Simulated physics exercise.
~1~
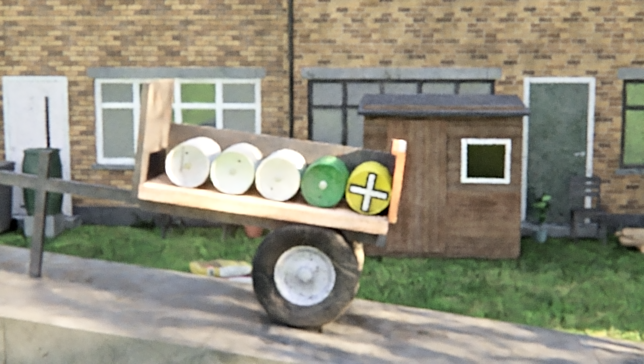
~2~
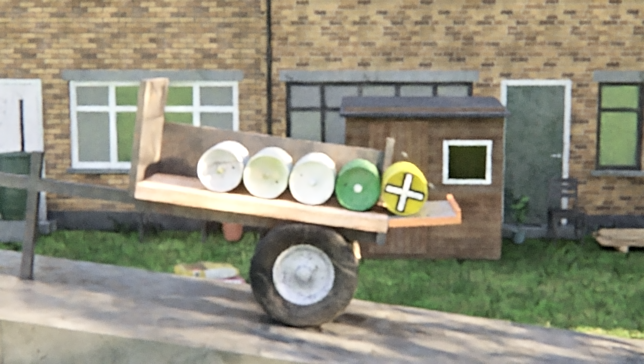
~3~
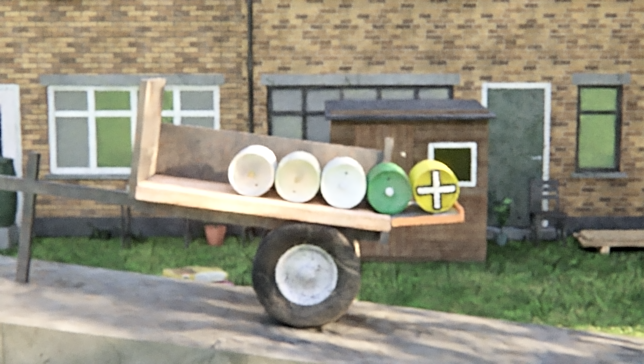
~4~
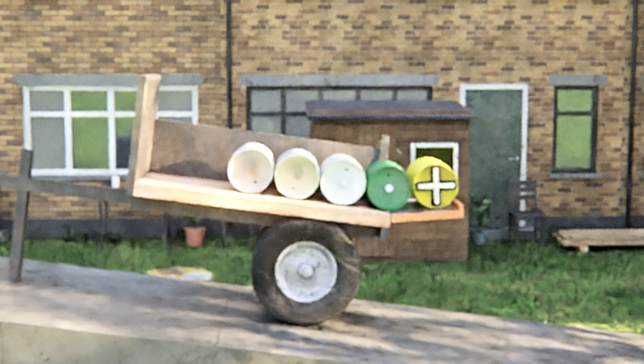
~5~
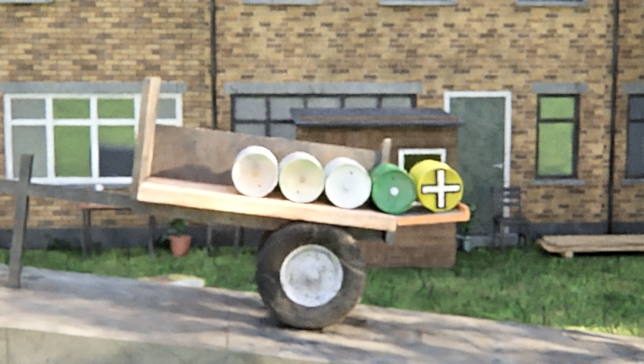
On a sloping path in front of brick houses, the tailgate of a parked wooden trailer dropped open and its five kegs rolled right, the yellow one with a white cross stopping on the lowered gate and the green one resting just behind it.
